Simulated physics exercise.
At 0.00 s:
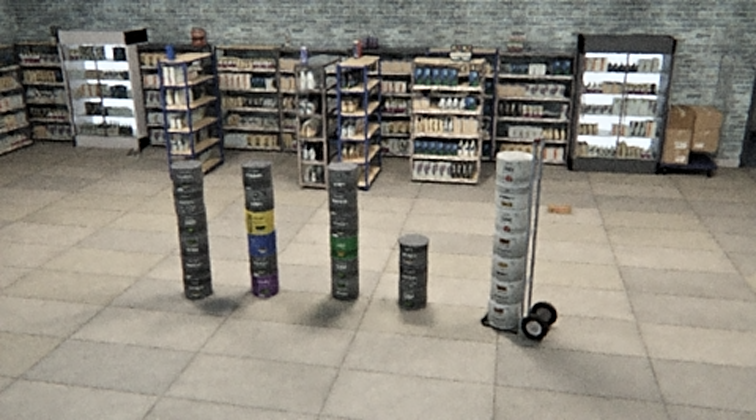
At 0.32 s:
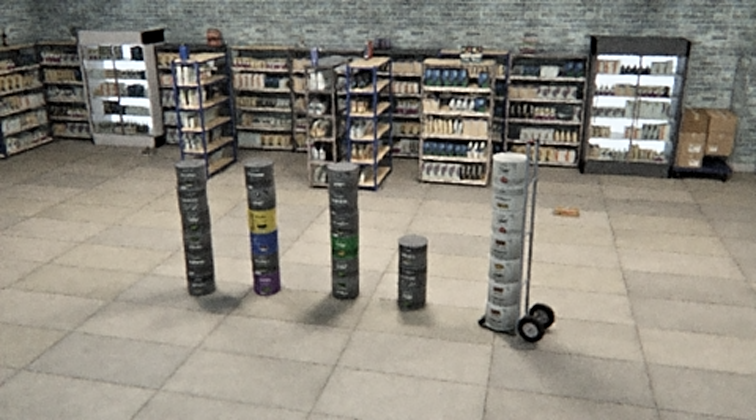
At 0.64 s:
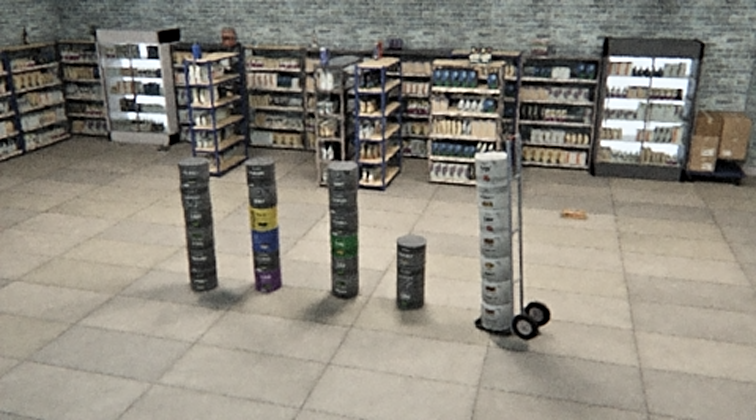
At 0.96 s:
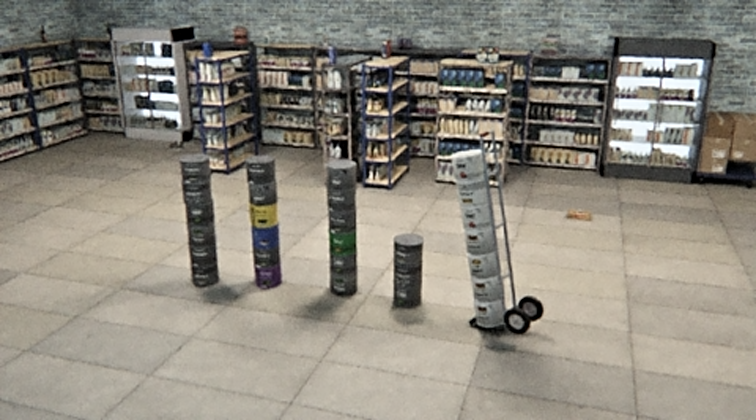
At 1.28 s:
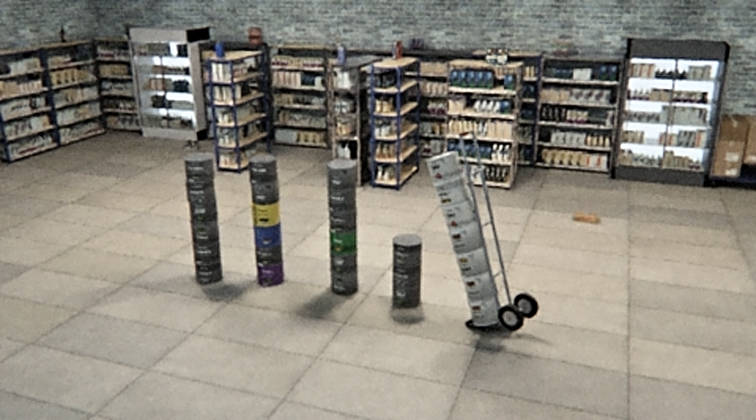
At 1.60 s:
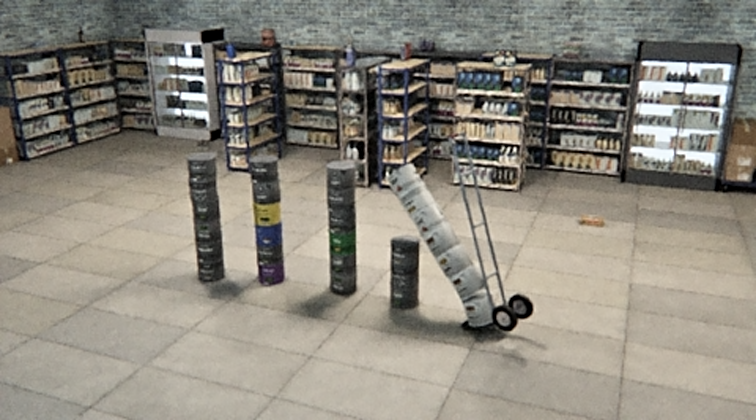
Shop floor with shelving behind, a sack truck tilting forward as its tall pale pile of tubs leans left toward darker piles.
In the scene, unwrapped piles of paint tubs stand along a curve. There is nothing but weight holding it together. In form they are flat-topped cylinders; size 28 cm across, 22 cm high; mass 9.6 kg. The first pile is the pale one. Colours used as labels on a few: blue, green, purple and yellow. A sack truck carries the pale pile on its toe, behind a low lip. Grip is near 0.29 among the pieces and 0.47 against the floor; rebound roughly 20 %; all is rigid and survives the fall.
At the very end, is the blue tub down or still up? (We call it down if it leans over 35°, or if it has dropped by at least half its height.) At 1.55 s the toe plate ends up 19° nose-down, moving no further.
At the very end the blue tub is still up.
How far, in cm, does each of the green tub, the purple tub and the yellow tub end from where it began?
Green 0 cm, purple 0 cm, yellow 0 cm.
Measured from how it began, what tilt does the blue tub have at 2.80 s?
Roughly 0°.
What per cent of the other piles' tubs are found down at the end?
I'd put it at roughly 10 per cent of them.
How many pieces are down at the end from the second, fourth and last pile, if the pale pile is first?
Number of pieces - second 2, fourth 0, last 0.
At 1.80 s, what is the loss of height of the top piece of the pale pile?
60 cm lower.
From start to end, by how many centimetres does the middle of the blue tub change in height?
Net change: Some 0 cm lower.
After 1.80 s, 6 of the pale pile down; none of the 21 other tubs down, 2 disturbed; blue tub unmoved.
After 2.12 s, 6 of the pale pile down; none of the 21 other tubs down, 5 disturbed; blue tub unmoved; green tub shifted 19 mm.
After 2.80 s, 6 of the pale pile down; 2 of the 21 other tubs down; blue tub unmoved; green tub shifted 33 mm.
By the end (3.1 s), 6 of the pale pile down; 2 of the 21 other tubs down; blue tub unmoved; green tub shifted 33 mm; purple tub unmoved. As the last picture would show them, middles, blue tub near (269, 231), green tub near (339, 239).
